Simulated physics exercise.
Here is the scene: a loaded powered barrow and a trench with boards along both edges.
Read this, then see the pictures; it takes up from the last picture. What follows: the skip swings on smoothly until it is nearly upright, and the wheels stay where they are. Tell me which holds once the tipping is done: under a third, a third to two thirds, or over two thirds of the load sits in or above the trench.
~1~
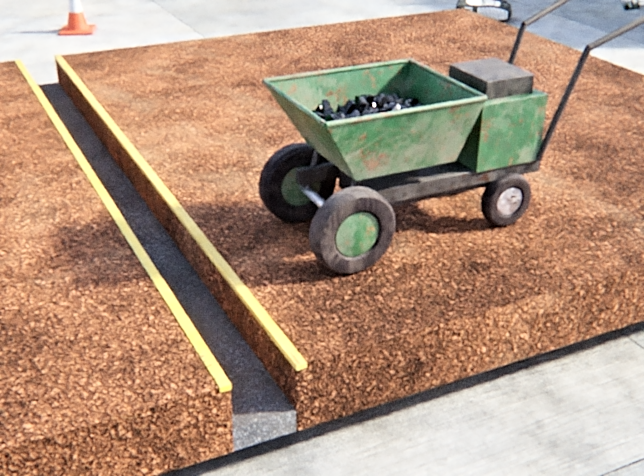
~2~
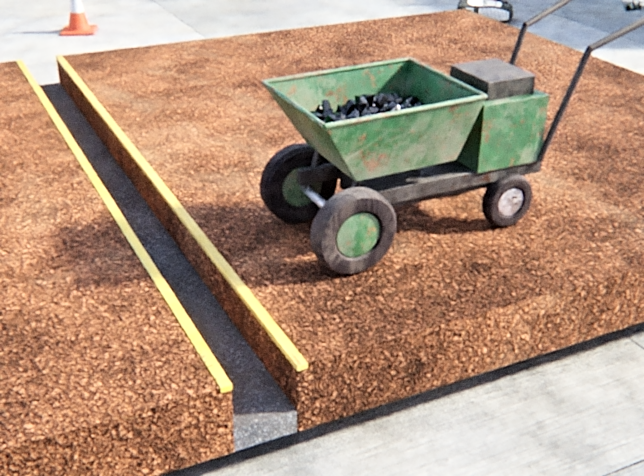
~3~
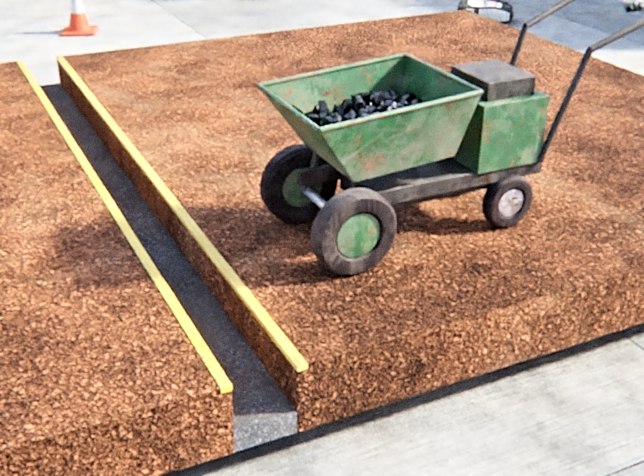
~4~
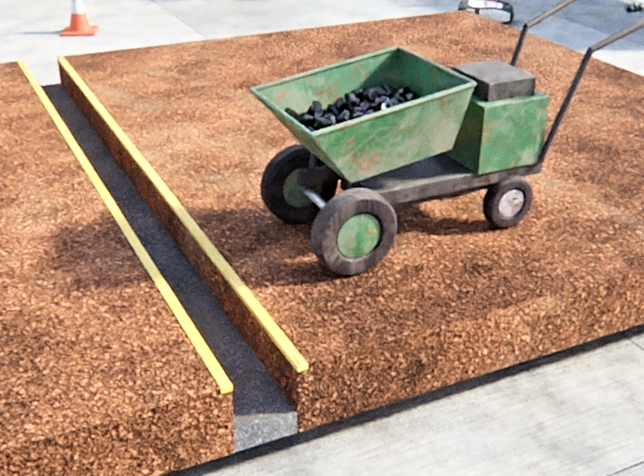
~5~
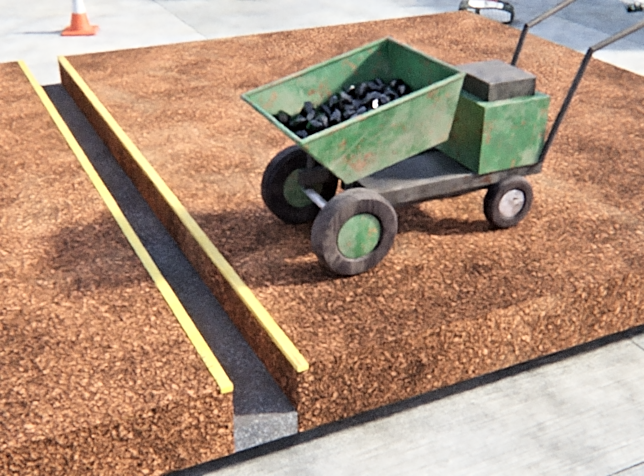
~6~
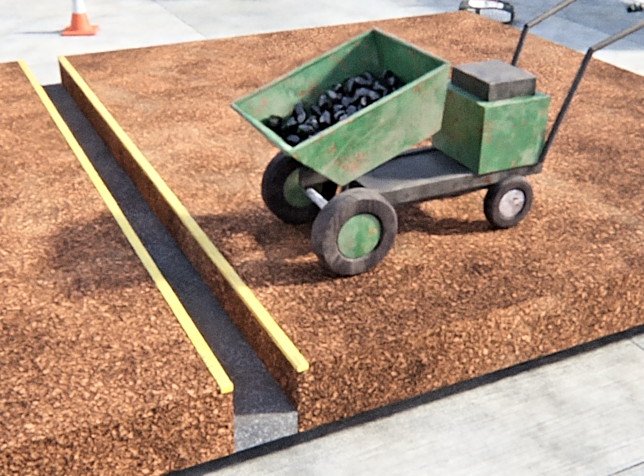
Larger than two thirds.
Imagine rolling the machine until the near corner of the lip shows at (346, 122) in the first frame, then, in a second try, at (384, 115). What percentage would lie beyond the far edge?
Some 0 % then some 0 %.
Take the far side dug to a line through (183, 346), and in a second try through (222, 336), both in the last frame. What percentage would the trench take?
Roughly 100 % and 60 %.
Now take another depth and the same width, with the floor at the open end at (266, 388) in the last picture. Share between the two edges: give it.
Roughly 60 in a hundred.
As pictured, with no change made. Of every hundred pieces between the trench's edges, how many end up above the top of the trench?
Roughly 5 %.
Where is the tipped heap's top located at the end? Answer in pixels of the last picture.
Roughly (148, 275).
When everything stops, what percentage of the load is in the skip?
Something like 0 in every hundred.
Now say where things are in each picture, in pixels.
Lip of the skip near (326, 125), level; top of the load near (366, 114), lumps of coal; first edge of the trench near (269, 323); far edge near (197, 341), the trench under half as wide as the skip, and about as deep as wide, in the first picture.
Lip of the skip near (325, 127), level; top of the load near (379, 118), in the second picture.
Lip of the skip near (319, 130), tipped barely; top of the load near (379, 110), in the third picture.
Lip of the skip near (311, 136), tipped a little; top of the load near (385, 106), in the fourth picture.
Lip of the skip near (301, 143), tipped a little; top of the load near (390, 94), in the fifth picture.
Lip of the skip near (289, 153), tipped clearly; top of the load near (389, 98); first edge of the trench near (270, 324); far edge near (199, 342), in the sixth picture.
Shortly afterwards, skip tipped steeply; the whole lot in the skip.
Next, skip tipped right over; the bulk in the skip; a little in or heaped over the trench; only a few beyond it.
Some moments later, skip tipped right over; a little in the skip; the bulk in or heaped over the trench; a little beyond it.
In the end, skip tipped right over; all but a few in or heaped over the trench; a little beyond it.
